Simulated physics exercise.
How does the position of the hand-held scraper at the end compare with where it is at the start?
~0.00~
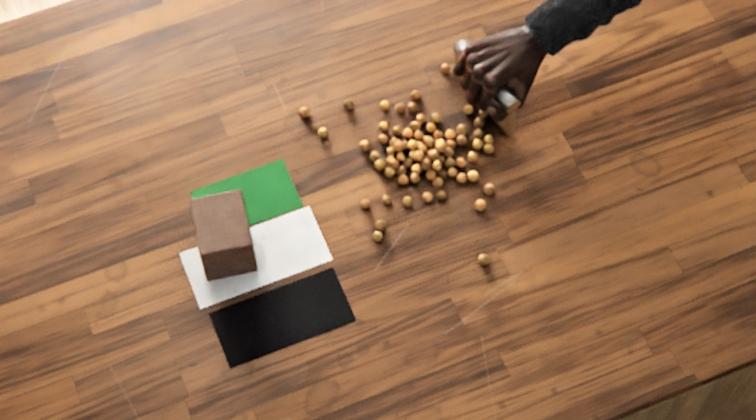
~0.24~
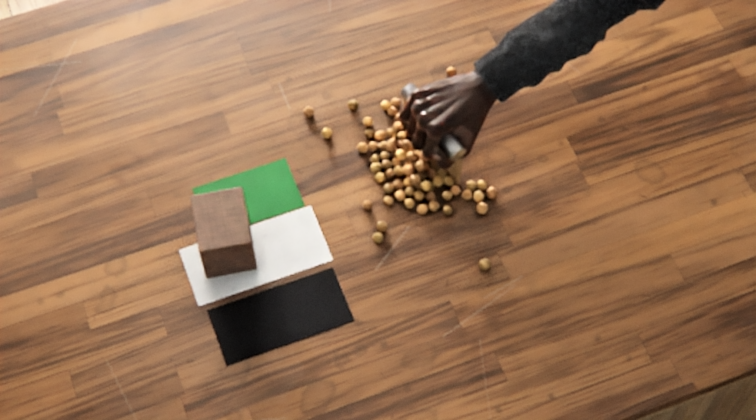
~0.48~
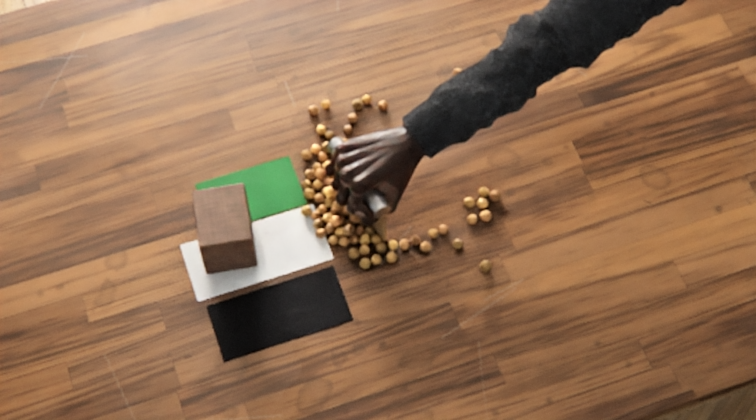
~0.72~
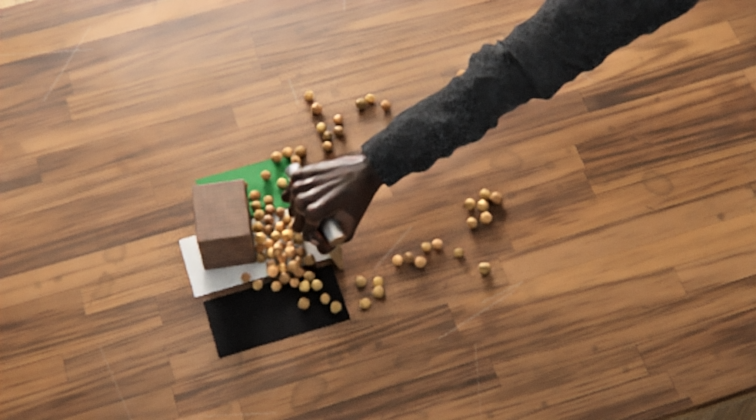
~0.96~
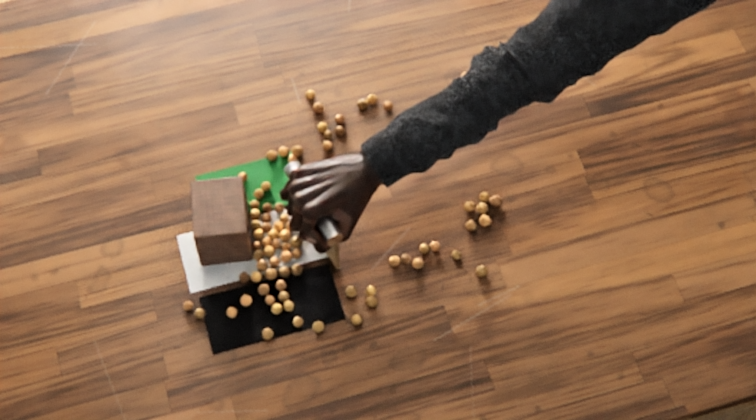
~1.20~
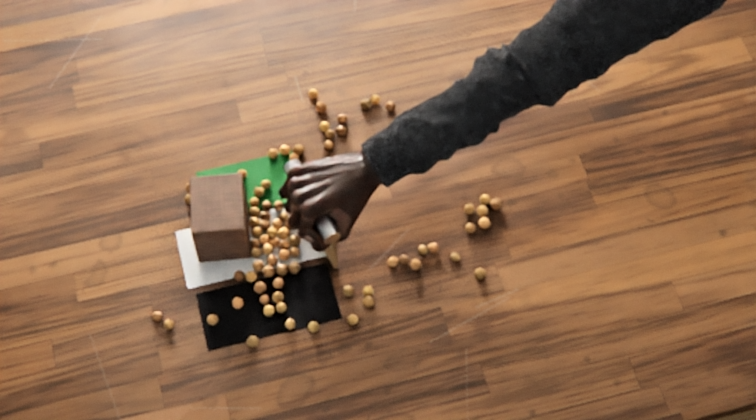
At the start the scraper is at the upper right, by the far edge of the bead pile. At the end it is farther left and lower, at the right side of the mats close to the brown block.
